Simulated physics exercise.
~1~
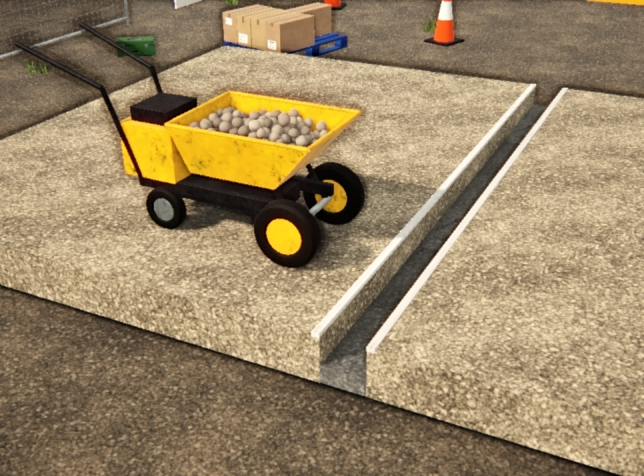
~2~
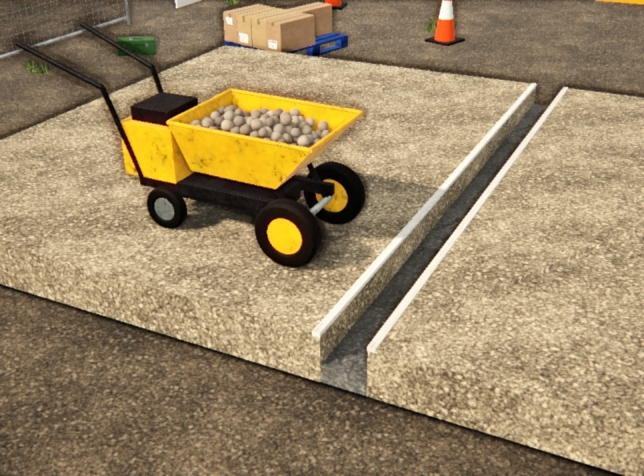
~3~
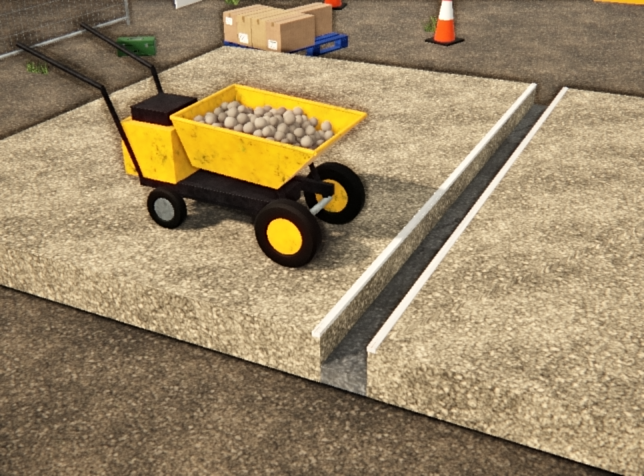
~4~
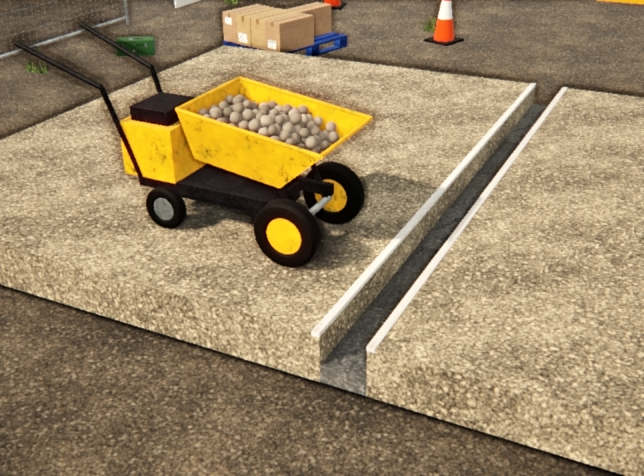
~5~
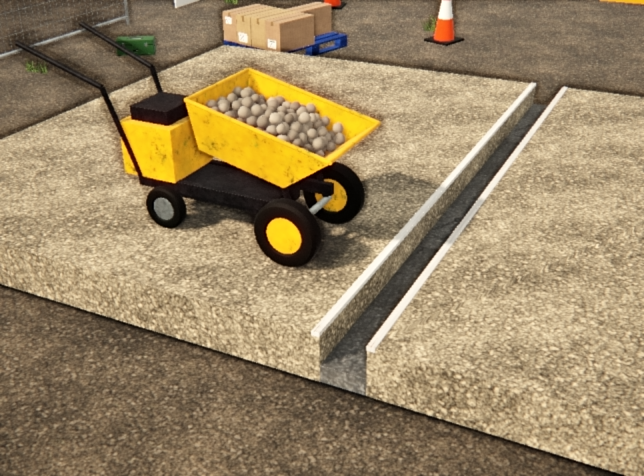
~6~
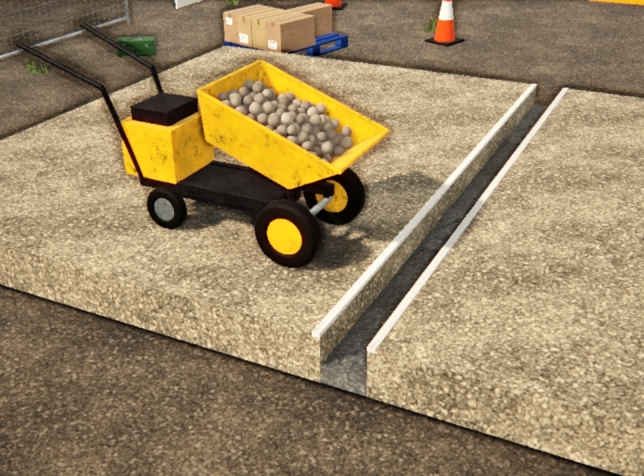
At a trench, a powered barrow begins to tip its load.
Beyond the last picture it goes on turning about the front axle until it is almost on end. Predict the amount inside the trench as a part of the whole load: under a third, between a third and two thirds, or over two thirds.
Partly in, a third to two thirds.
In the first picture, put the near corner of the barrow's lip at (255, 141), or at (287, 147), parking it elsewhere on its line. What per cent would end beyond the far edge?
10 and 20 percent, in that order.
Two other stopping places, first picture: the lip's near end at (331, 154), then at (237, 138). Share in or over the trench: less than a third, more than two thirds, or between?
The first stop gives less than a third, while the second gives one to two thirds.
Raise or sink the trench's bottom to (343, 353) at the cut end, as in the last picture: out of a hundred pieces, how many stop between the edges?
About 30 percent.
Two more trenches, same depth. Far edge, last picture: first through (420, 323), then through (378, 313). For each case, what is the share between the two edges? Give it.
First one: 80 per cent; second one: 20 per cent.
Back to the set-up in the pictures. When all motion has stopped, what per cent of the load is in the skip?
Near 0 %.
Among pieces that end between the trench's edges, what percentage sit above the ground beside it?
Roughly 0 percent of them.
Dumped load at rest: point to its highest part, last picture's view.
About (450, 265).
Soon, skip tipped steeply; all in the skip.
A while on, skip tipped right over; about two thirds in the skip; a small part in or heaped over the trench; about a quarter beyond it; a small part falling.
Towards the end, skip tipped right over; a stray few in the skip; about half in or heaped over the trench; about half beyond it.
Finally, skip tipped right over; about half in or heaped over the trench; about half beyond it.
